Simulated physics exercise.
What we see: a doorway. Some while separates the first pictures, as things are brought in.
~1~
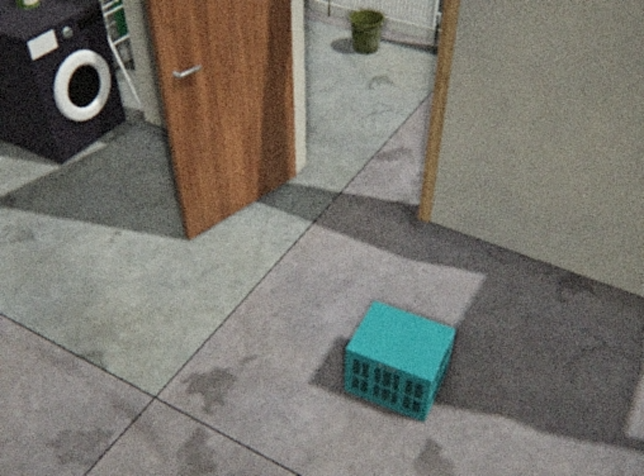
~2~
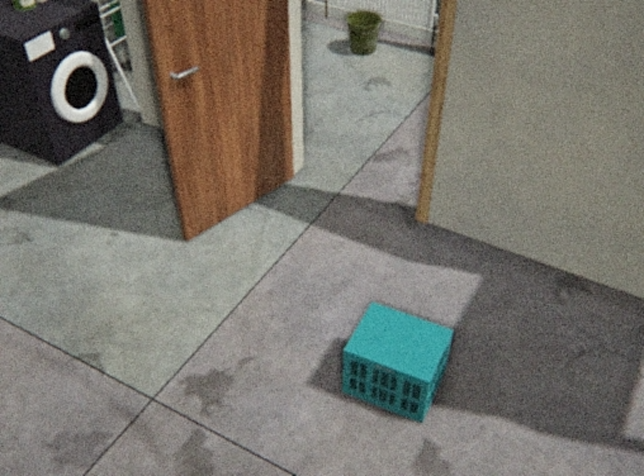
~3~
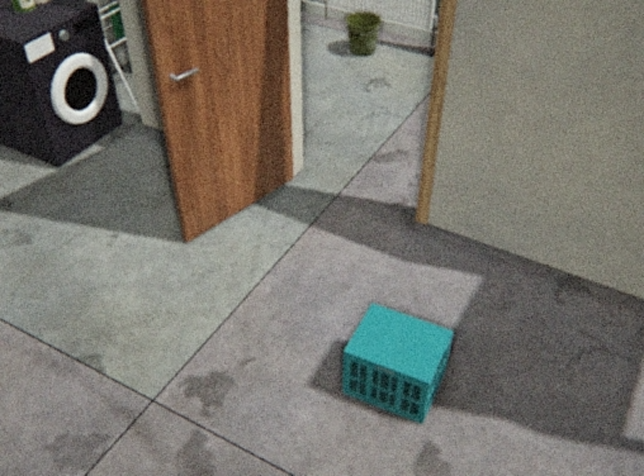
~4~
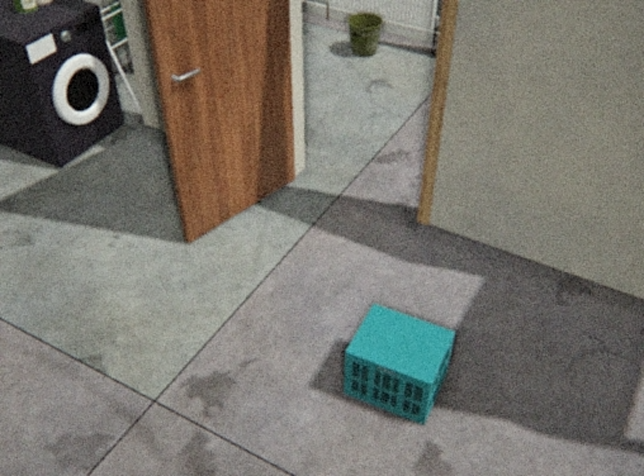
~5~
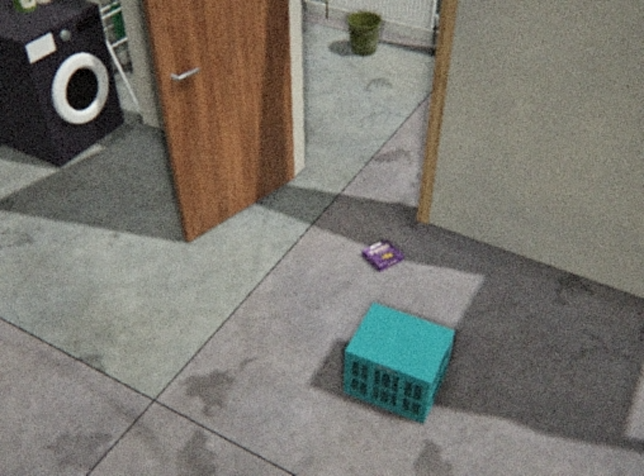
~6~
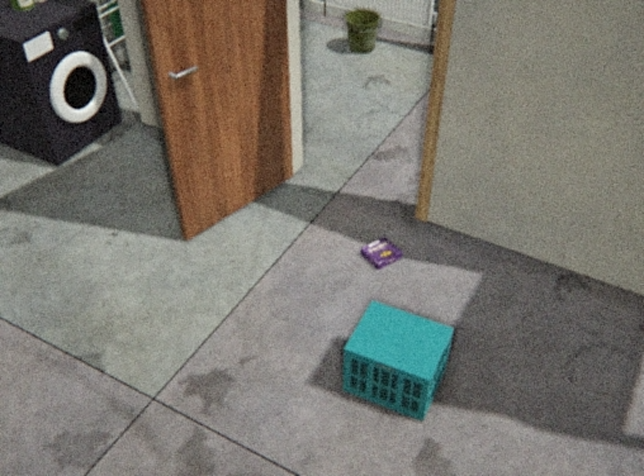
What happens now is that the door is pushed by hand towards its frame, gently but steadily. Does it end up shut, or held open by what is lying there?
It ends up shut.
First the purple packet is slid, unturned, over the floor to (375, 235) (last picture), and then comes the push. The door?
The door is obstructed after that.
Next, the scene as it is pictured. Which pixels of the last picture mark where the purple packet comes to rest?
It winds up at roughly (409, 249).
Then, 0.70 s past the last view, door at 80°.
Then, 1.10 s past the last view, door at 52°.
Then, 1.40 s past the last view, door at 28°; purple packet displaced a little near (390, 252).
Then, 1.60 s past the last view, door at 11°; purple packet displaced about its own width near (409, 249).
Finally, door at 0°; moved from the start, purple packet; turquoise crate still in place. Final places as the last picture's camera would see them, purple packet near (409, 249).
